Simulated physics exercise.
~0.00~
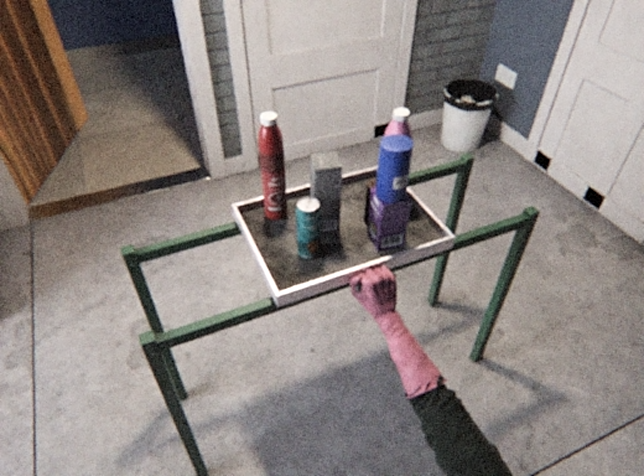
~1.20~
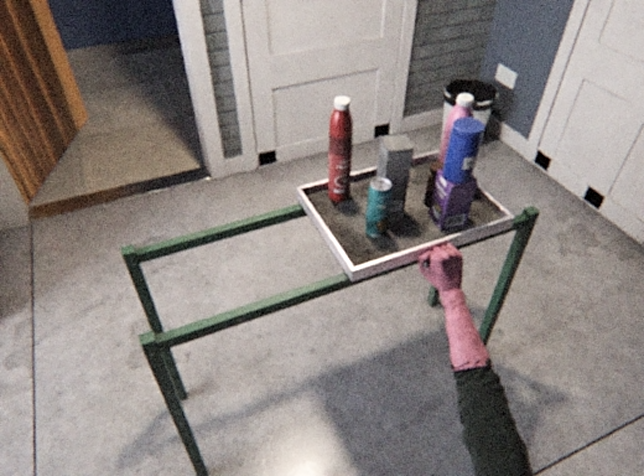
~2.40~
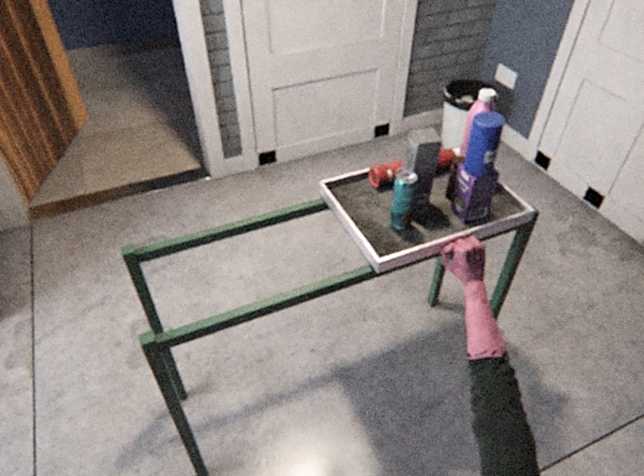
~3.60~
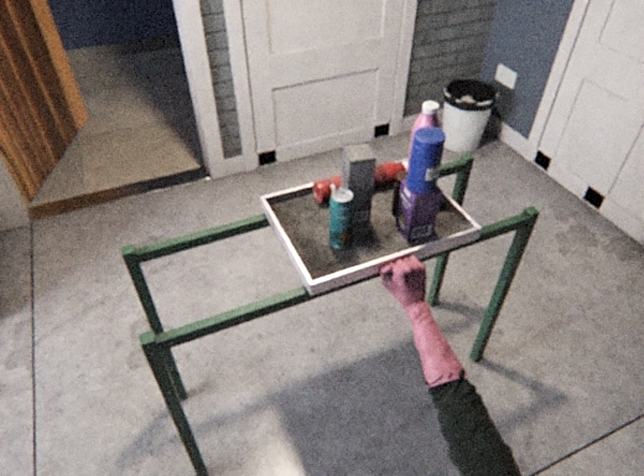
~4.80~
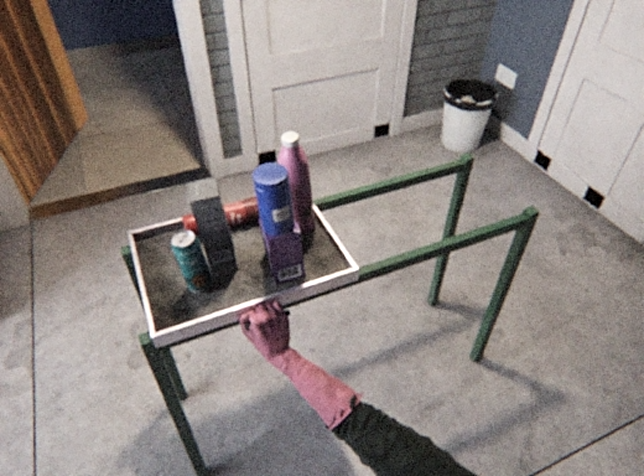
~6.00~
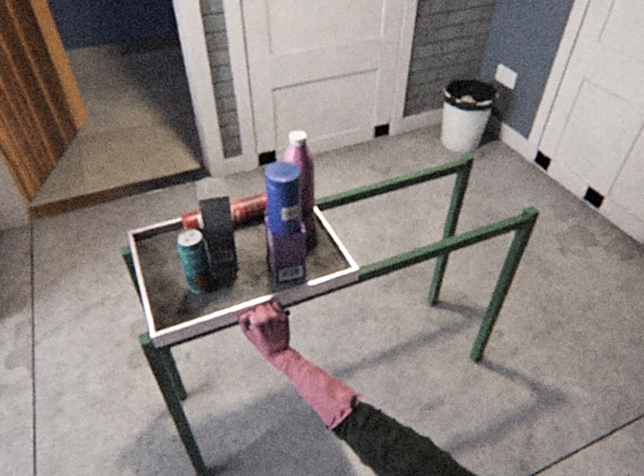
In a room with a concrete floor, a pink-gloved hand sliding a tray right then left along green rails, toppling a red bottle.
